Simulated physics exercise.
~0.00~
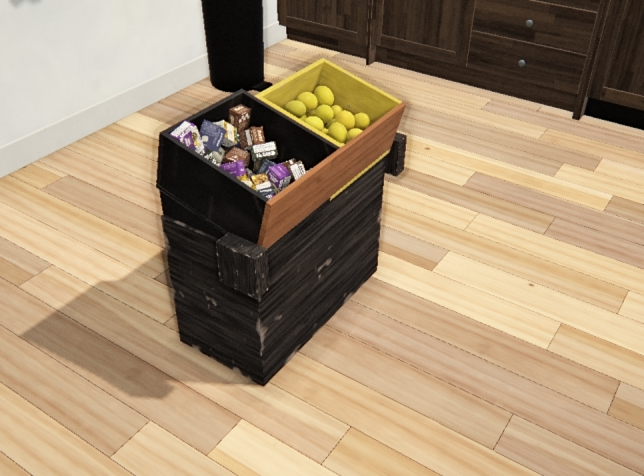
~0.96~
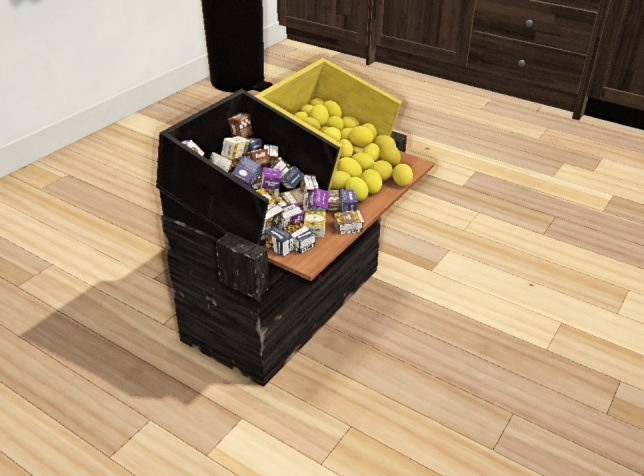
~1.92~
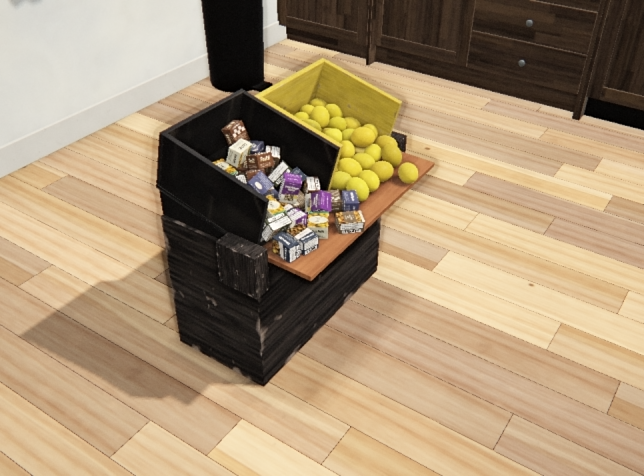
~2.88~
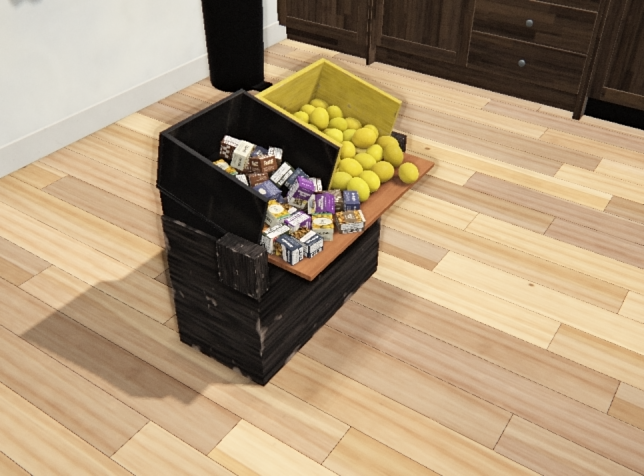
A wooden flap drops open, and lemons and small cartons slide onto it and stay.
